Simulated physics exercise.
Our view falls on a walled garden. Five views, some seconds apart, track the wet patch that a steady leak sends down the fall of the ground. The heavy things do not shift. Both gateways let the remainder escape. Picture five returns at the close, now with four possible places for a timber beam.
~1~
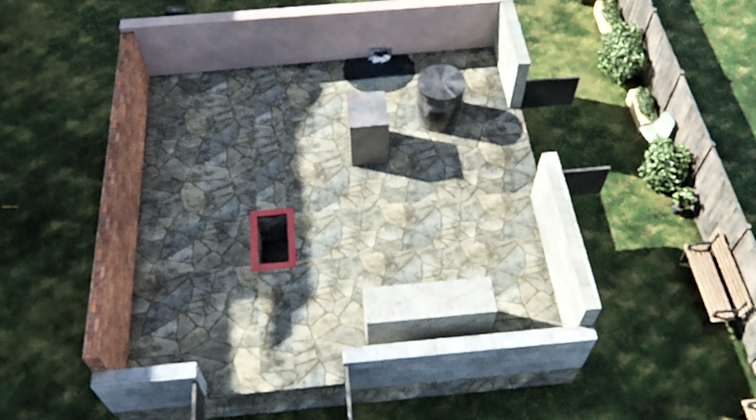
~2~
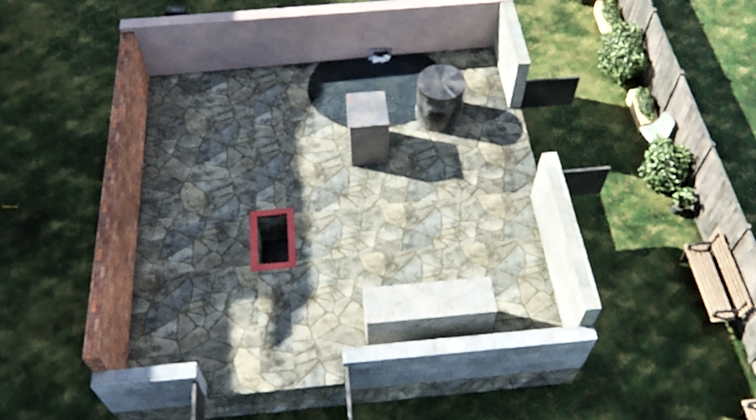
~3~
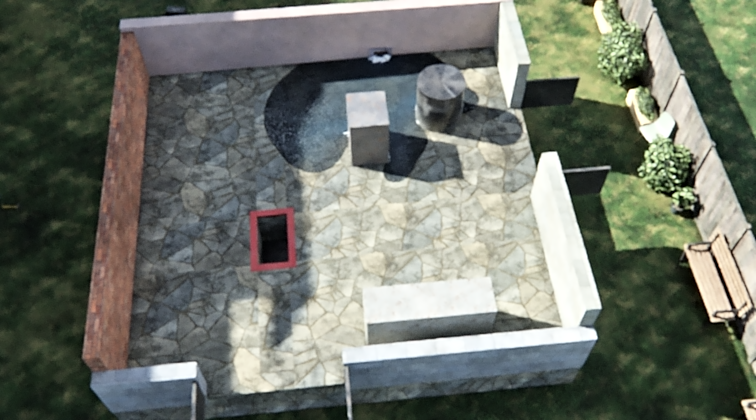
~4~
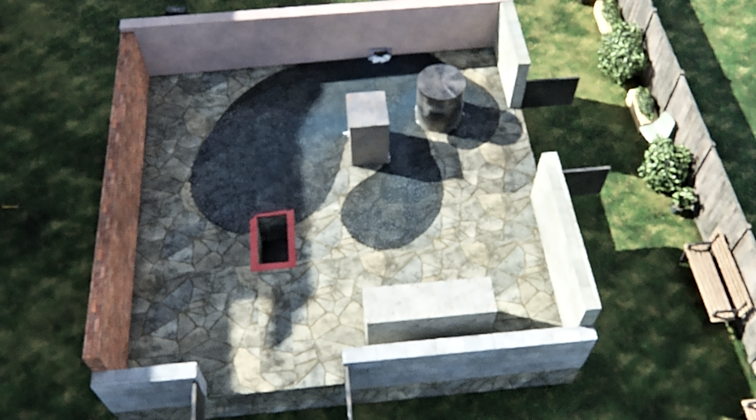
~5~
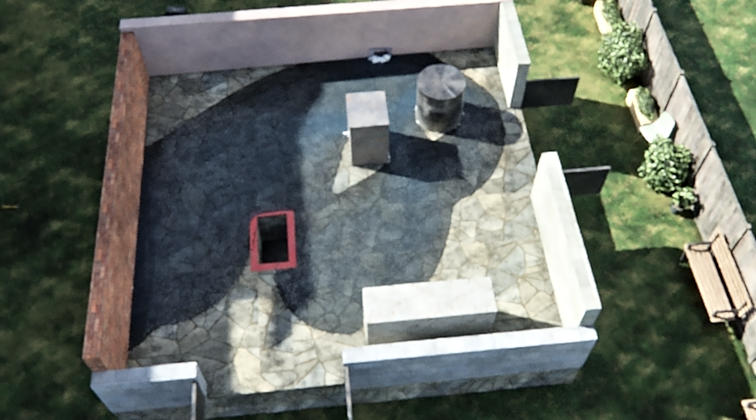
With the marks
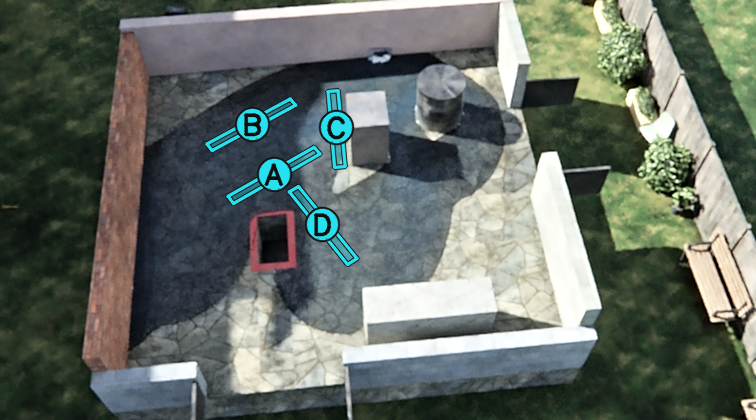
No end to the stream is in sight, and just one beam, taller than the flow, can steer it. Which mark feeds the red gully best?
I would pick spot B.
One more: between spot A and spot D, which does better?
A.
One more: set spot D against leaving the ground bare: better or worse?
Worse.
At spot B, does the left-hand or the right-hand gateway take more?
The left one.
In cyan, A from (230, 199) to (317, 150); B from (209, 147) to (292, 102); C from (339, 167) to (333, 91); D from (293, 189) to (352, 261).
Choosing A, about 11 % of the stream goes into the red gully, about 87 % out by the gates.
Choosing B, about 16 % of the stream goes into the red gully, about 83 % out by the gates.
Choosing C, about 10 % of the stream goes into the red gully, about 87 % out by the gates.
Choosing D, about 7 % of the stream goes into the red gully, about 92 % out by the gates.
